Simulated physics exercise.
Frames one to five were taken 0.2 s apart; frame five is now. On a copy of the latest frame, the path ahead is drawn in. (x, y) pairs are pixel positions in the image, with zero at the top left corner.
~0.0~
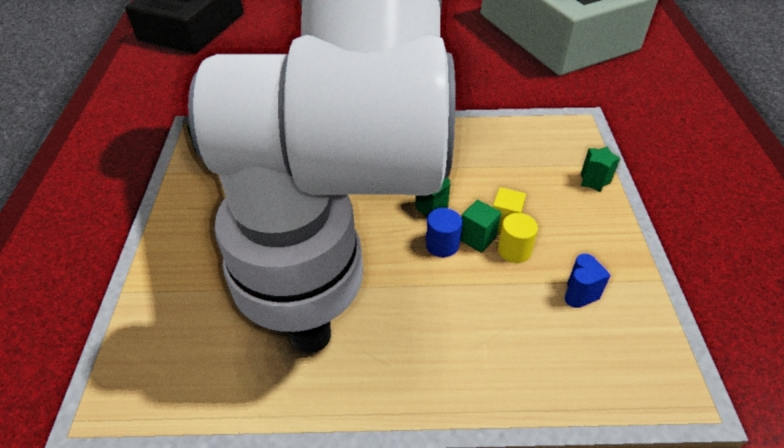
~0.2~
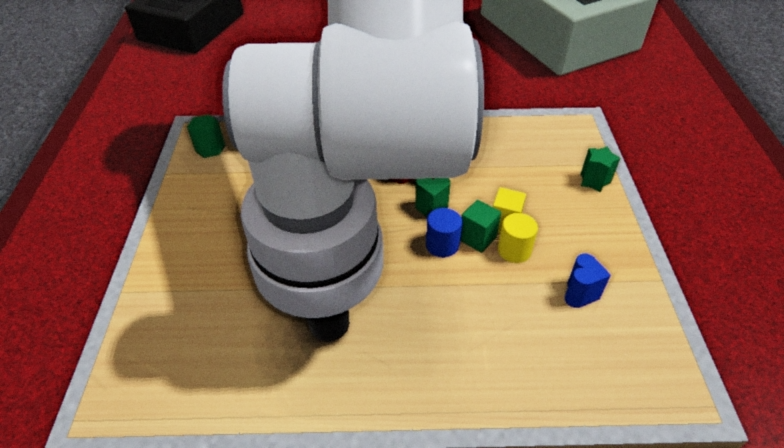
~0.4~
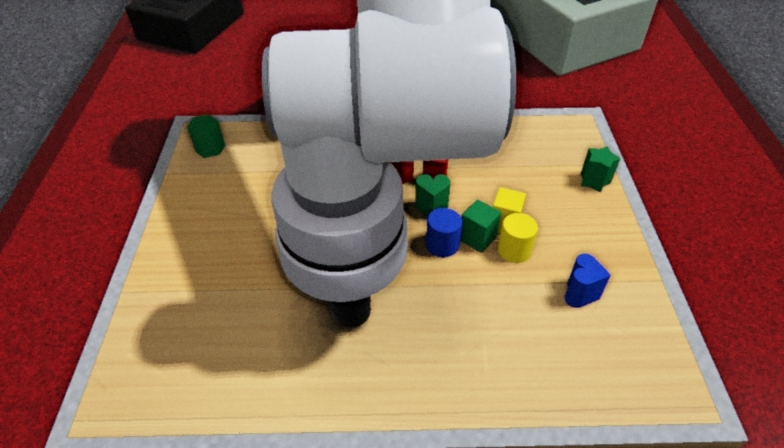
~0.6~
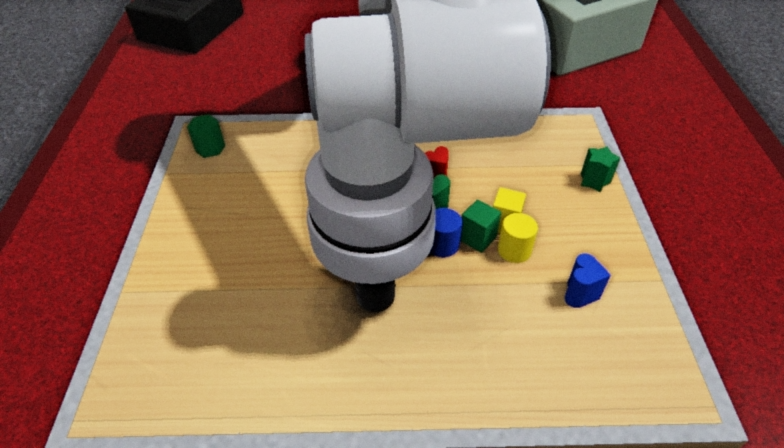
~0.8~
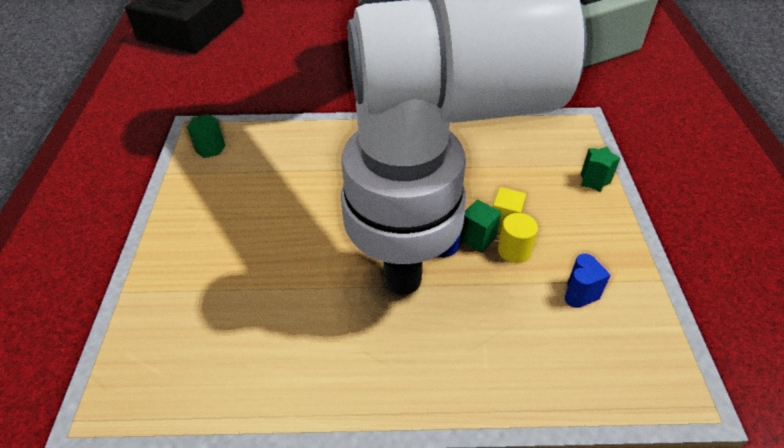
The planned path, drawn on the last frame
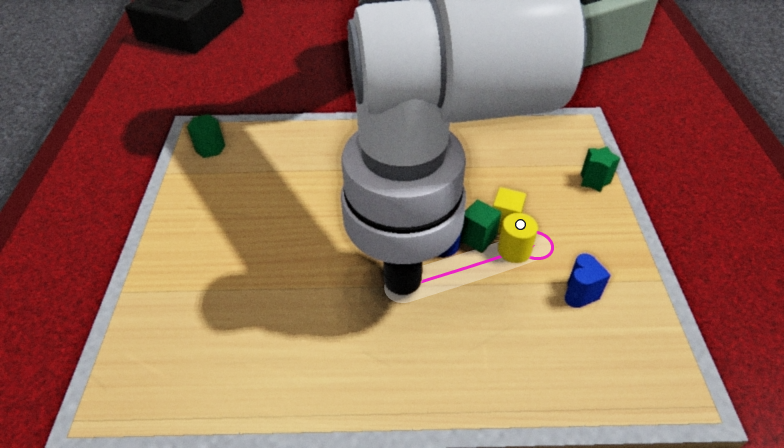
A white and grey robot arm with a black rod at its lower end hangs over a pale wooden board on a red surface, seen from above by a still camera. Small blue, green and yellow blocks sit right of the arm, with red ones behind them partly hidden. The arm glides steadily right and slightly away, uncovering a green block at left, while the blocks stay still.
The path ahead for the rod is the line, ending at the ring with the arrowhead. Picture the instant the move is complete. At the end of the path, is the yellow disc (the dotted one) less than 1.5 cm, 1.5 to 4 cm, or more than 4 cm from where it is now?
It moves more than 4 cm.
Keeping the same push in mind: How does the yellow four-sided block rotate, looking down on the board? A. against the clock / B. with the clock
Answer: B.
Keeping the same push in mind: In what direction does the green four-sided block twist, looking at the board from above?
It goes anticlockwise.
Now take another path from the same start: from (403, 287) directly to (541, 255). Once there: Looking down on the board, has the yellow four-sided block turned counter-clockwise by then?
Yes - that is the case.
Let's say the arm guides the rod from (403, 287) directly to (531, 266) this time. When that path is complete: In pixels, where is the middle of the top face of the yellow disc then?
By then it is at (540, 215).
Drawn move, from (403, 287) directly to (535, 245); the dot is on the yellow disc.
The first path, step by step. One third of the way, rod at (450, 266); nothing pushed yet.
Two thirds of the way, rod at (496, 252); green four-sided block at (487, 209), turned 45° anticlockwise; yellow four-sided block at (511, 194), turned 30° clockwise; yellow disc at (530, 221).
At the end, rod at (537, 238); blue disc still; green four-sided block at (489, 208), turned 60° anticlockwise; yellow four-sided block at (511, 193), turned 35° clockwise; yellow disc at (569, 206).
